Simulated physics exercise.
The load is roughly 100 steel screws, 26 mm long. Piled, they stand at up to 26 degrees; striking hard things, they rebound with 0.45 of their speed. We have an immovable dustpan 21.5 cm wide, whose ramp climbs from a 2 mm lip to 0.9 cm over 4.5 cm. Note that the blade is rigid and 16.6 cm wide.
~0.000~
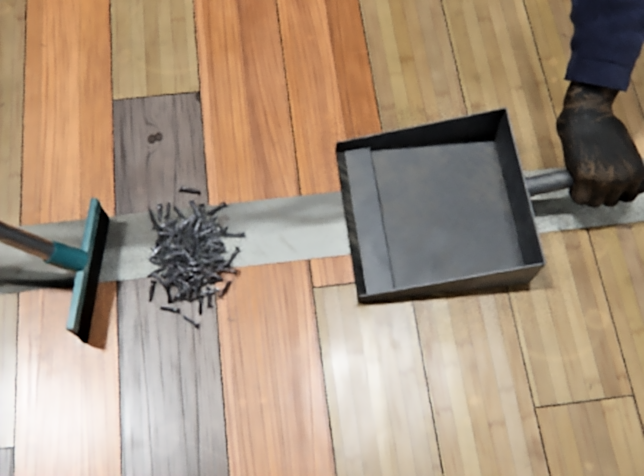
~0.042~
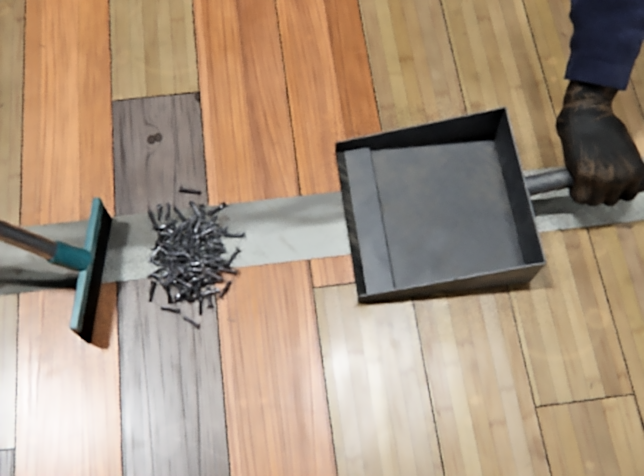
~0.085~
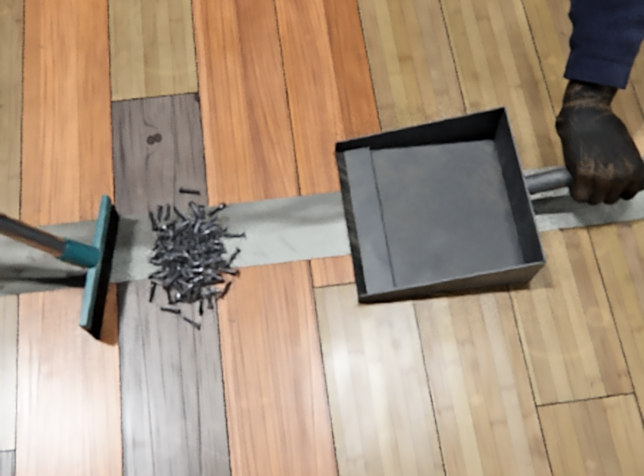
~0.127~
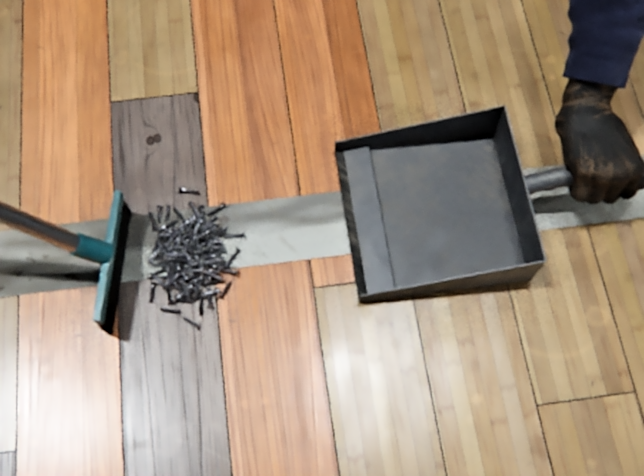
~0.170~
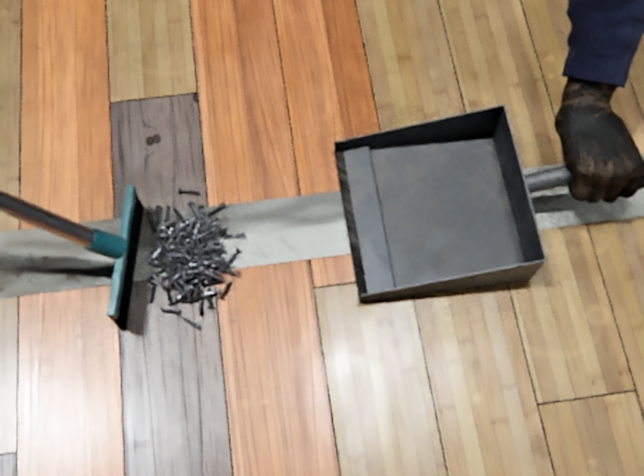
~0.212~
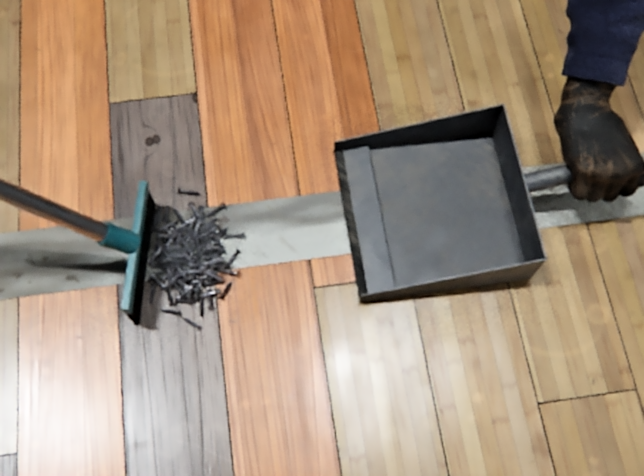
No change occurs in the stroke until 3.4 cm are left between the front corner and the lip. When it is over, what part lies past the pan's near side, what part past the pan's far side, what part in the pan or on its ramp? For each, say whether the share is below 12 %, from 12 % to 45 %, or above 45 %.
Result: Near side: Only a little; far side: Only a little; pan: Only a little.
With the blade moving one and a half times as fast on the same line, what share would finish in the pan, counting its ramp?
Then around 5 per cent.
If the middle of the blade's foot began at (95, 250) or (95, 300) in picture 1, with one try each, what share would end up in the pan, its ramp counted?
The two tries give about 0 % and about 5 %.
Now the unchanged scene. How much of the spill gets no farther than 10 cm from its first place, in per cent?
20 %.
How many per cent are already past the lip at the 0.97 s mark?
Some 5 in a hundred by that moment.
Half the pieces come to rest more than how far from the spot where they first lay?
That distance is around 18 cm.
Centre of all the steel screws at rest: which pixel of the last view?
Once everything settles, the centre is around (321, 226).
After 0.49 s, middle of the blade 16 cm from the lip; 0 % over the lip, far side 0 %, near side 0 %.
After 0.67 s, middle of the blade 9 cm from the lip; 0 % over the lip, far side 0 %, near side 5 %.
After 0.97 s, middle of the blade 5 cm from the lip; 5 % over the lip, far side 0 %, near side 5 %.
In the end, at 1.7 s, near side 5 %, far side 0 %, pan 5 %, in front of the lip or behind the blade 90 %.
